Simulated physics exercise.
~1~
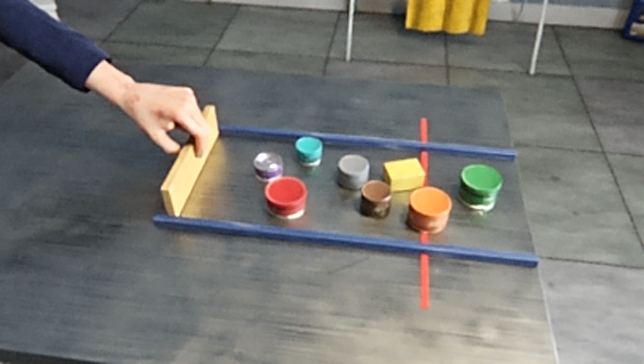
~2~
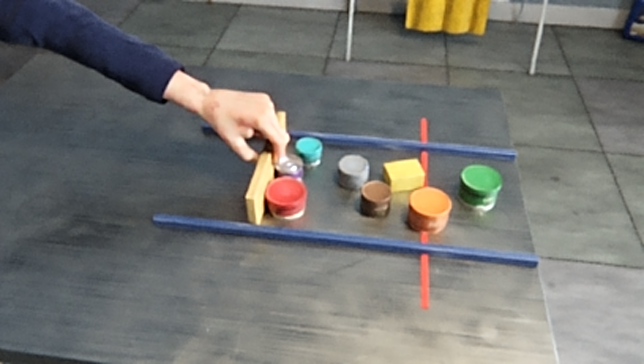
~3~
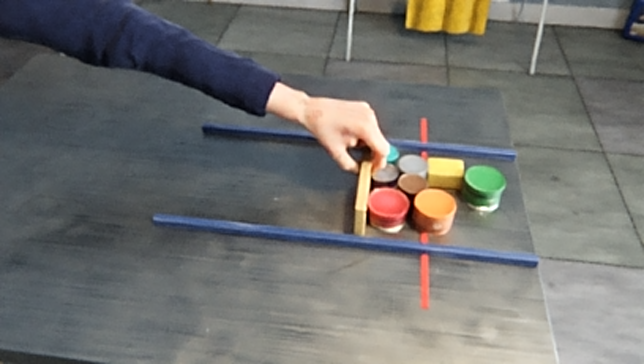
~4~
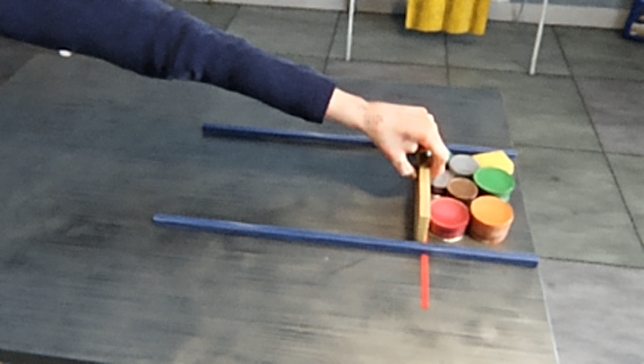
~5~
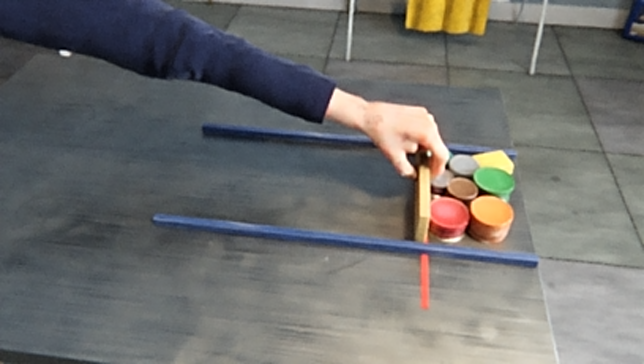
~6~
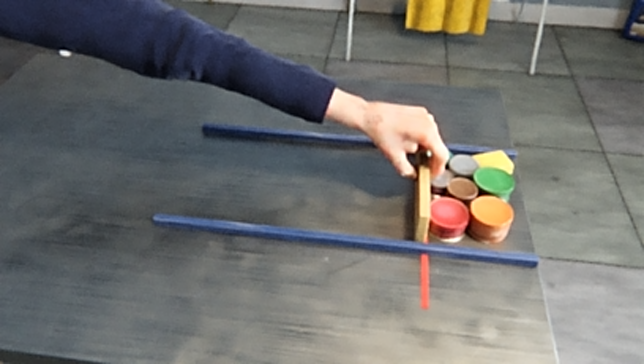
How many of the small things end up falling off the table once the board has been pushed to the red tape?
None of them fall. They end up packed together on the tabletop between the board and the right edge.
